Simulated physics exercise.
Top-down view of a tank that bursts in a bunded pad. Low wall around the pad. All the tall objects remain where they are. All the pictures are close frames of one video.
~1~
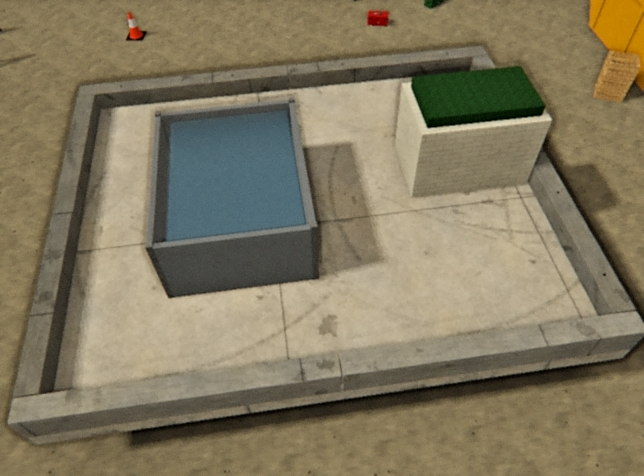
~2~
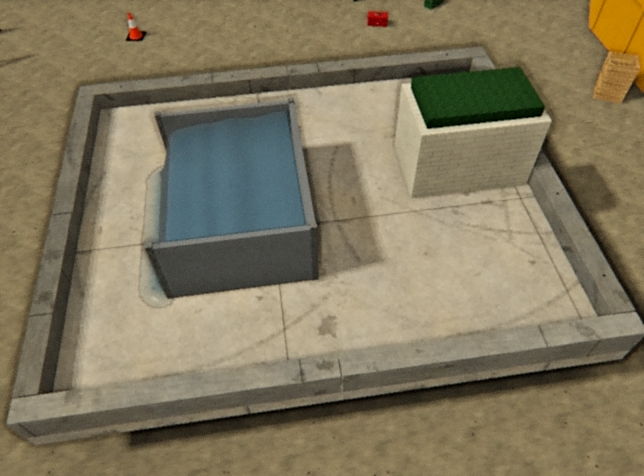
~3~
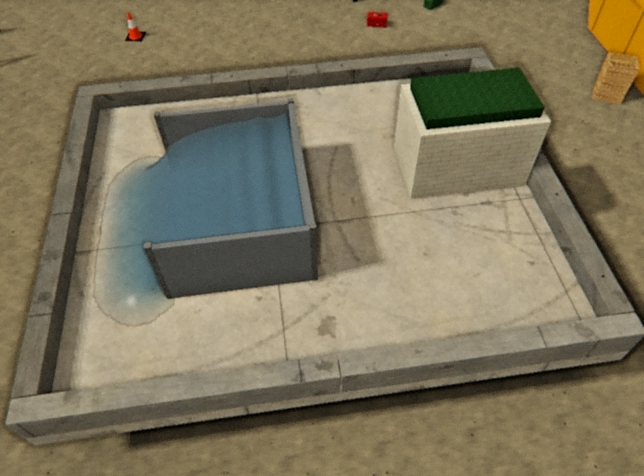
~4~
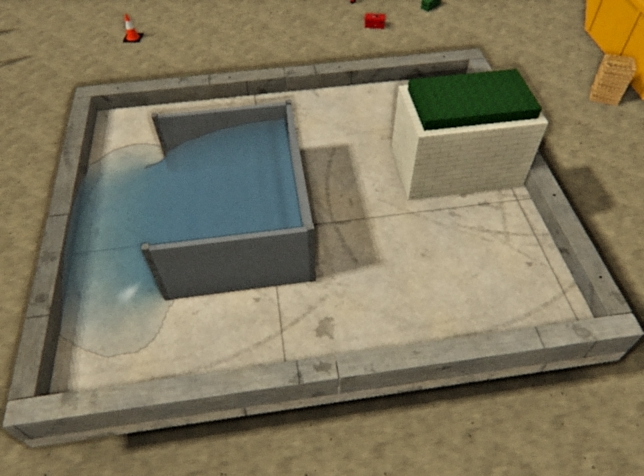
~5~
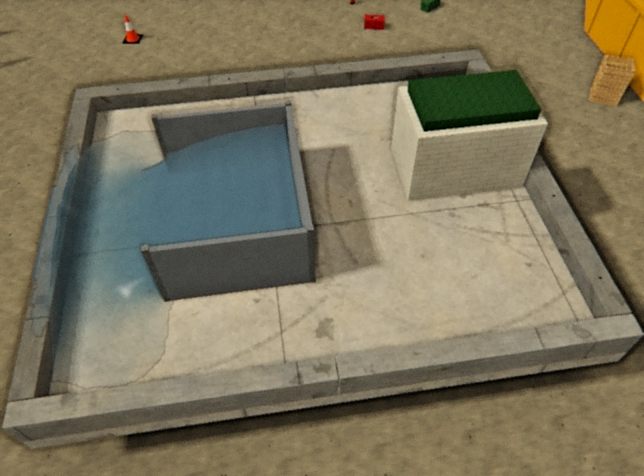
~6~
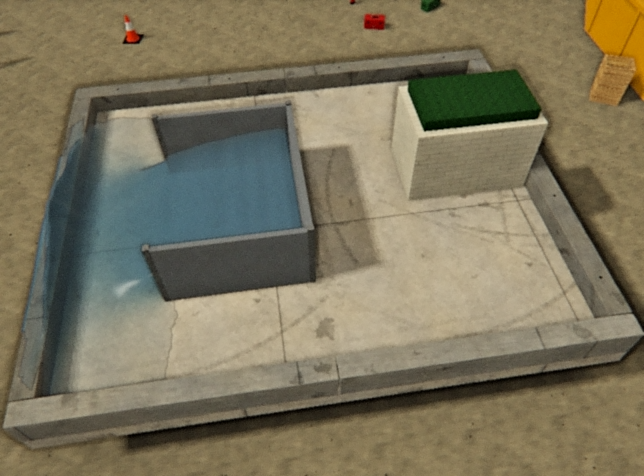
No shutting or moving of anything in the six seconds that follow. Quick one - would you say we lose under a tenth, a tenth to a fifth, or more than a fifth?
Upwards of a fifth.
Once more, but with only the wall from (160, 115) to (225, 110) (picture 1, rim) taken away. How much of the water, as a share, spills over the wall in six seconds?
Around 10 in a hundred.
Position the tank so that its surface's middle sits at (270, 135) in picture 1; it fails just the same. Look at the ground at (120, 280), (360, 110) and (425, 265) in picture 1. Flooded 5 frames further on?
Taking the three spots as listed, I'd say flooding, then no flooding, then no flooding.
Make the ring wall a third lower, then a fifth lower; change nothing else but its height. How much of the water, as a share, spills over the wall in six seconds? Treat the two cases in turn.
The first case gives roughly 48 in a hundred and the second roughly 40 in a hundred.
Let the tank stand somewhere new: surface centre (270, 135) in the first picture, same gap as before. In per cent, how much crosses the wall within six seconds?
I'd put it near 20 in a hundred.
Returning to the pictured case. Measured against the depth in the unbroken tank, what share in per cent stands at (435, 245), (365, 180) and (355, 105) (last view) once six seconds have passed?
Readings in sequence: 8, 4, 4 percent.
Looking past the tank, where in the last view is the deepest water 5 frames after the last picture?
I would point to (77, 241).
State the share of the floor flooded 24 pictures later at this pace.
I reckon 95 per cent or so.
A moment on, water covers 20 % of the floor; the low wall has let 4 % over.
Next, water covers 25 % of the floor; the low wall has let 13 % over.
Then, water covers 55 % of the floor; the low wall has let 23 % over.
Later, water covers 75 % of the floor; the low wall has let 24 % over.
In the end, water covers 80 % of the floor; the low wall has let 24 % over.
